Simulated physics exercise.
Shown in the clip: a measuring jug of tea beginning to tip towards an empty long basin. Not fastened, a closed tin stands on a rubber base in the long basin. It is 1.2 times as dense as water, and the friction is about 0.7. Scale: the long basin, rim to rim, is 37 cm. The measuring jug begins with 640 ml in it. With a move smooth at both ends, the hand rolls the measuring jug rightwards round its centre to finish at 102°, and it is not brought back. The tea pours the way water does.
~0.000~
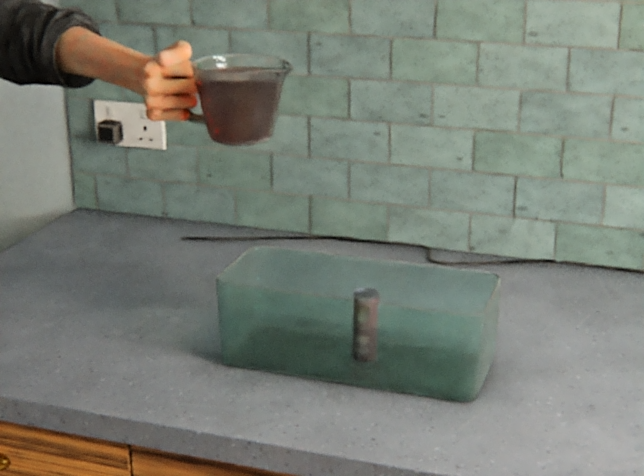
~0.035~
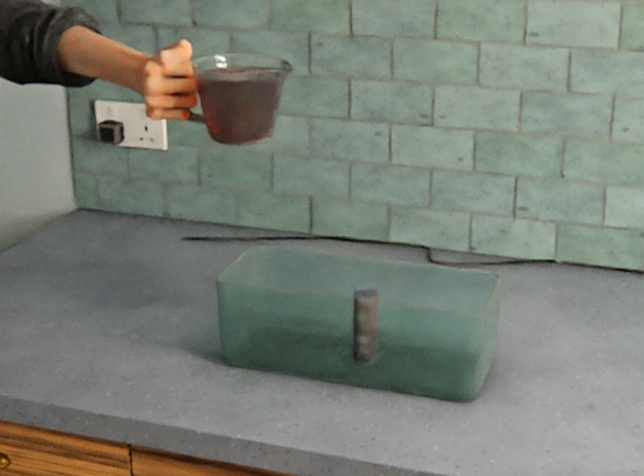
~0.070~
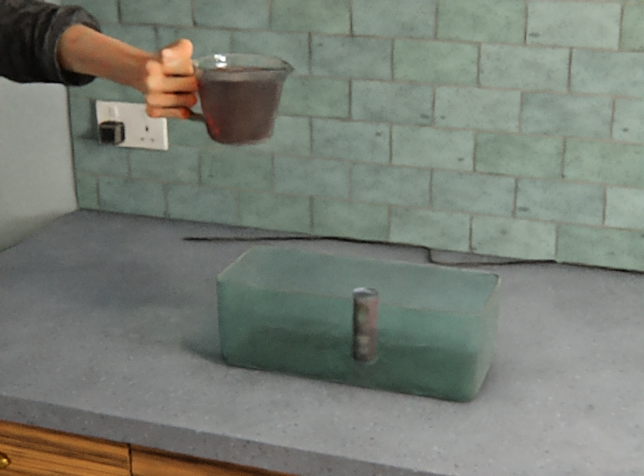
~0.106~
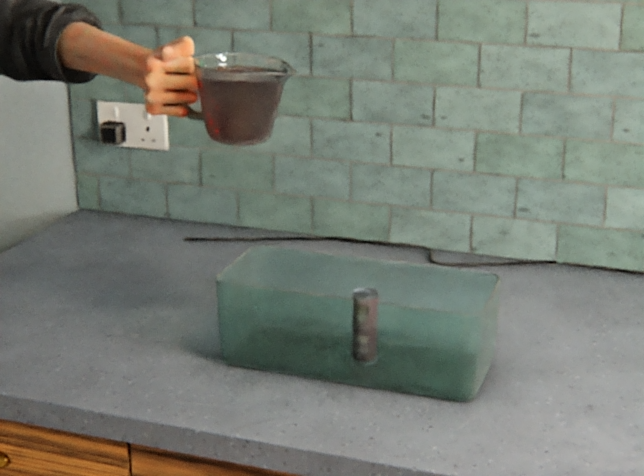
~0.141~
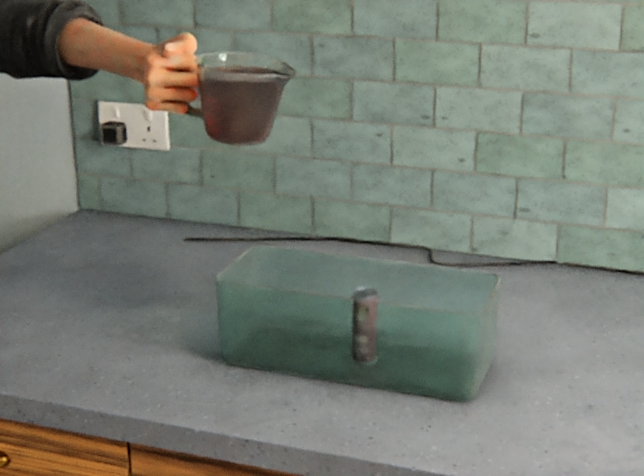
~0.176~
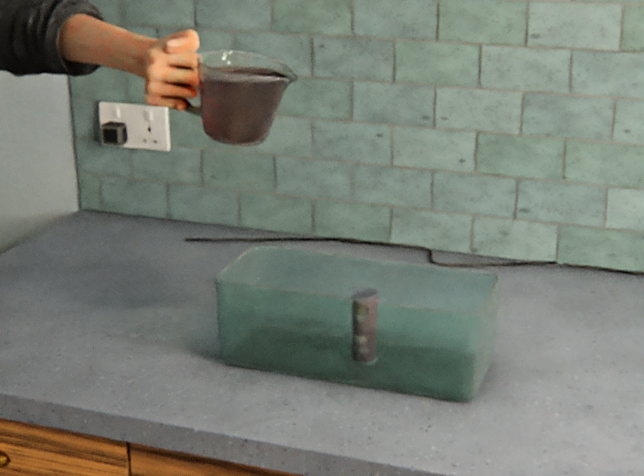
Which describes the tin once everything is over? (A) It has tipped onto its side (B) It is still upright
A.
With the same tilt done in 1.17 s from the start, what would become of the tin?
In that case the tin overturns.
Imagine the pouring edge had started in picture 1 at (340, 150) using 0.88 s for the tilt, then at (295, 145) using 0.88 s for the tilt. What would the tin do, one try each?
The tin stays vertical the first time and stays vertical the second time.
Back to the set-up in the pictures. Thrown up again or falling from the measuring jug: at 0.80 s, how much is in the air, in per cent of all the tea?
Around 30 per cent of the liquid is in flight.
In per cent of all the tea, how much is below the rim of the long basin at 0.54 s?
2 %, roughly.
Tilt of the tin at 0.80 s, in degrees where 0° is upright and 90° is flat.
It tilts roughly 0° from upright.
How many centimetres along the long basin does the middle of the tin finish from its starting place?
All told, the tin's centre has moved close to 9.0 cm.
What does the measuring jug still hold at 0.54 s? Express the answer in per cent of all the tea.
At that time about 66 in a hundred parts are still held.
By 0.54 s the tilt is 68° and 66 per cent is still to pour; the tin stands where it began.
By 0.80 s the tilt is 100° and 12 per cent is still to pour; the tin stands where it began.
By 1.08 s the tilt is 102° and 0 per cent is still to pour; the tin leans 53°.
By 1.38 s the tilt is 102° and 0 per cent is still to pour; the tin lies on its side.
At rest the tin lies on its side.
